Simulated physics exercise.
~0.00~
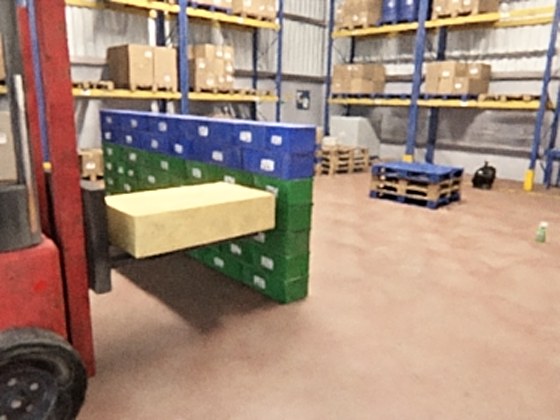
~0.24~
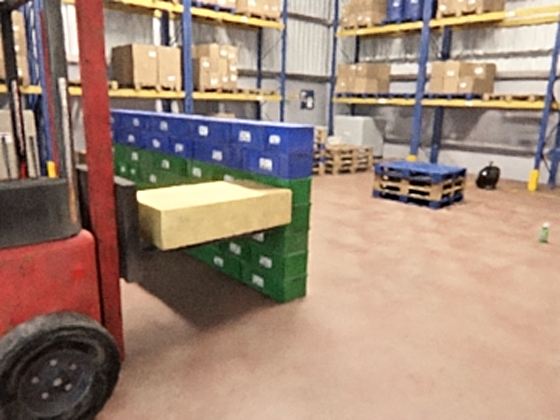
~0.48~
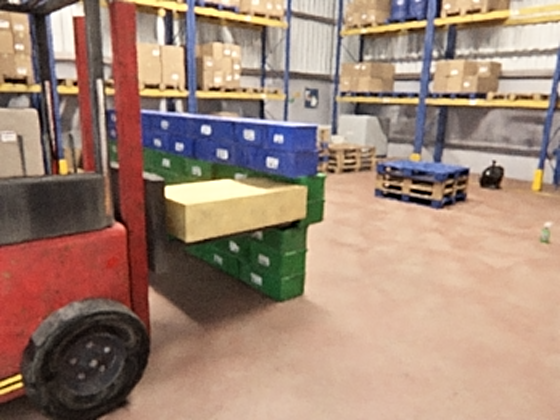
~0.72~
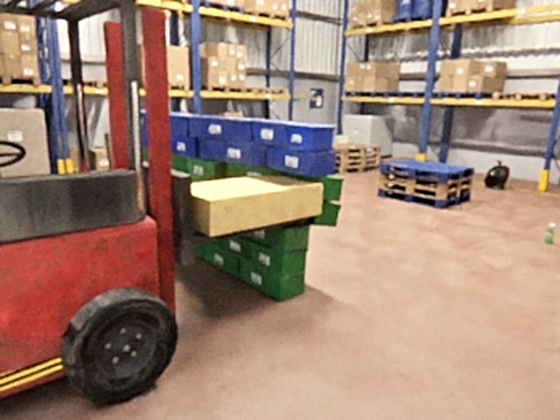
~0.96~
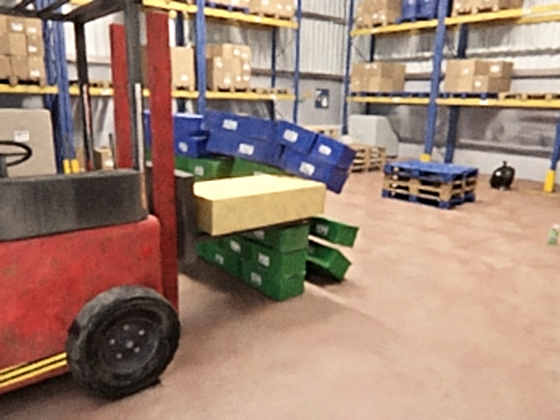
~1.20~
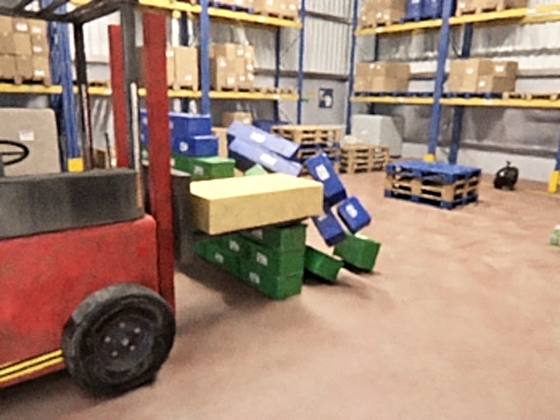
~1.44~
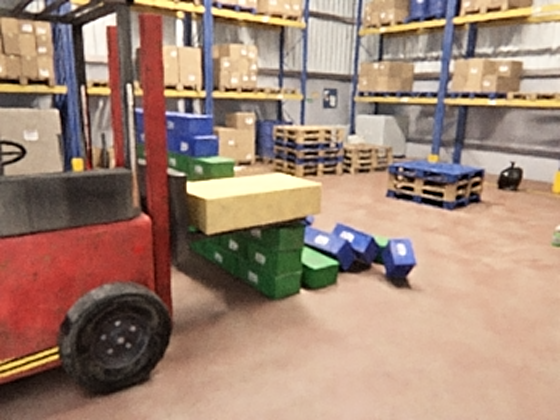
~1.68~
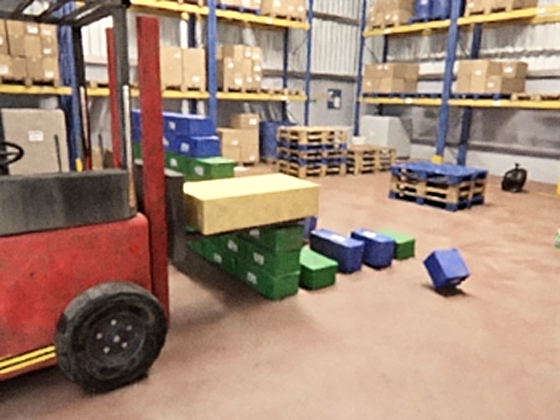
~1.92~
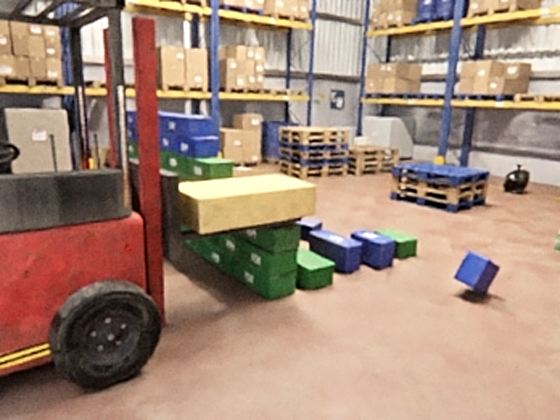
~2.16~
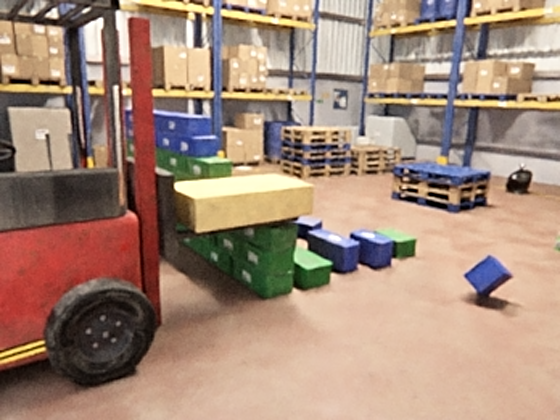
A red forklift rams a yellow block into stacked blue and green boxes, toppling several.
